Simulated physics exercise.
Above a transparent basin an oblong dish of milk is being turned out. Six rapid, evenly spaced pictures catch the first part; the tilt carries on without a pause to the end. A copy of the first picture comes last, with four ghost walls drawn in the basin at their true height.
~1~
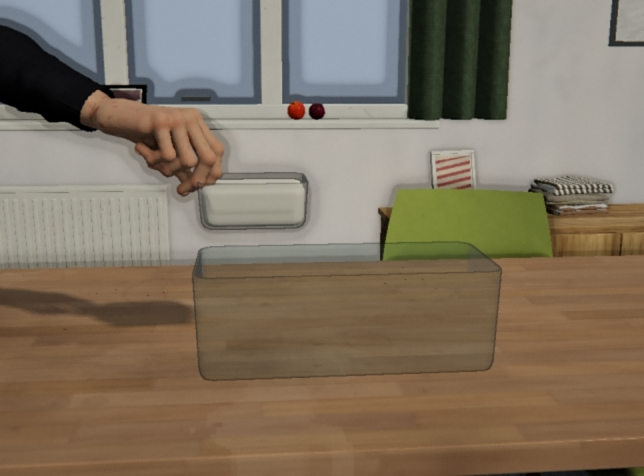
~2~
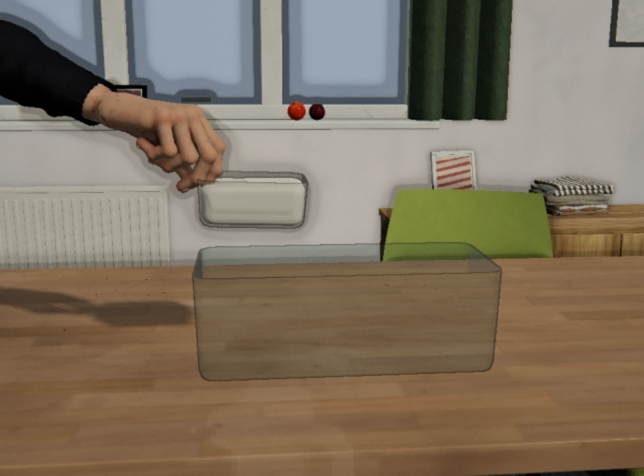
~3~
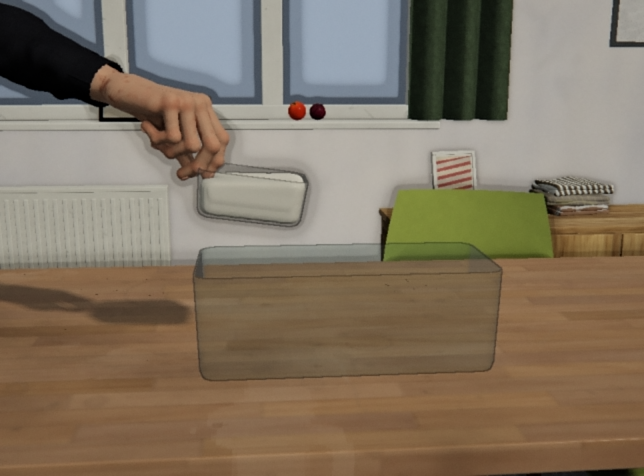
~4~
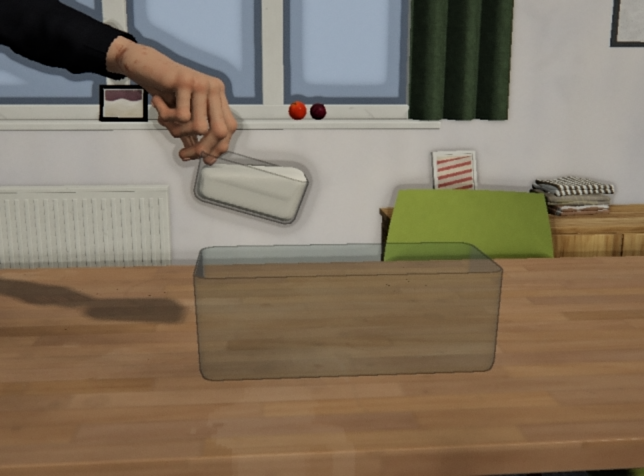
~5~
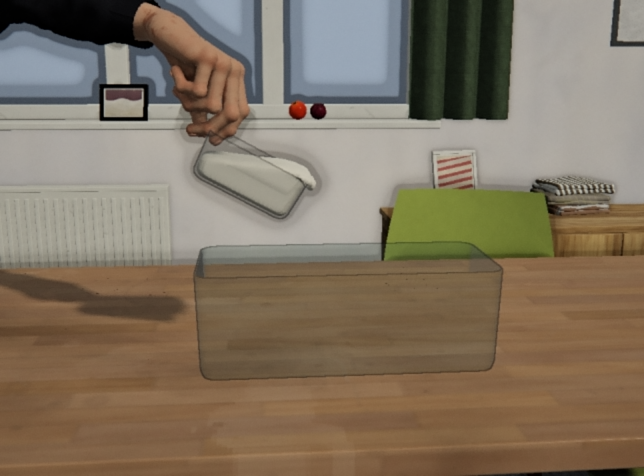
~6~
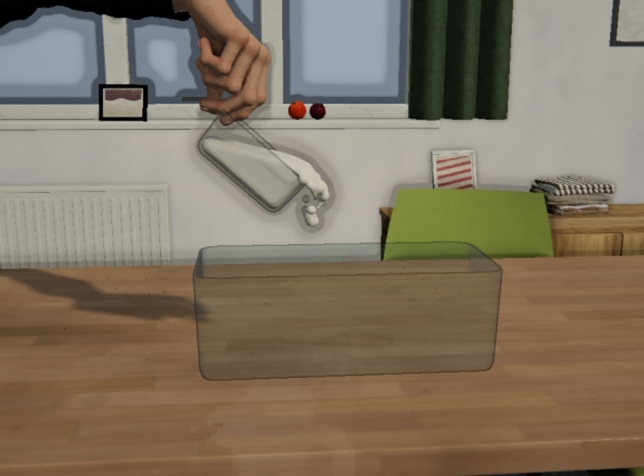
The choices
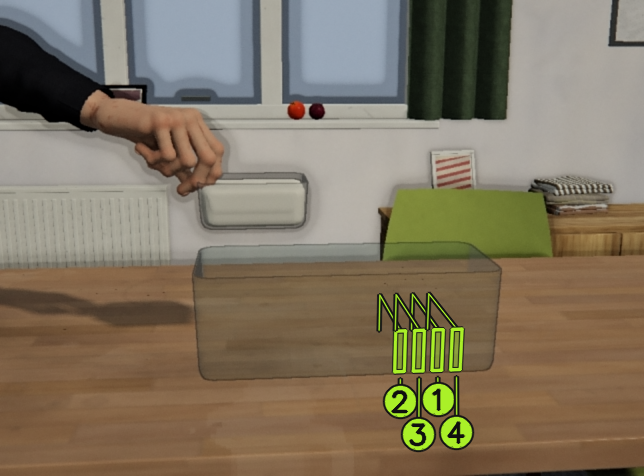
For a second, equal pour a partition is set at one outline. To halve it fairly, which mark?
It is 2.
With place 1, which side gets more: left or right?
More ends on the left.
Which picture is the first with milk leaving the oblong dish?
In picture 4.
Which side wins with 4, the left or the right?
The left one.
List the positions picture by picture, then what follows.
Upright, lip at (304, 177); basin from (199, 378) to (492, 368); nothing has left yet.
Upright, lip at (304, 177); nothing has left yet.
Tipped about 8°, lip at (304, 177); nothing has left yet.
Tipped about 17°, lip at (305, 177); milk is over the lip, down to (305, 177).
Tipped about 29°, lip at (305, 177); milk is over the lip, down to (308, 185).
Tipped about 42°, lip at (304, 177); milk is over the lip, down to (312, 220).
On the marked copy, 1 at (437, 377); 2 at (400, 379); 3 at (419, 378); 4 at (456, 376).
For place 1, about 95 % ends left of the wall and 4 % right of it.
For place 2, about 46 % ends left of the wall and 53 % right of it.
For place 3, about 87 % ends left of the wall and 13 % right of it.
For place 4, about 94 % ends left of the wall and 5 % right of it.
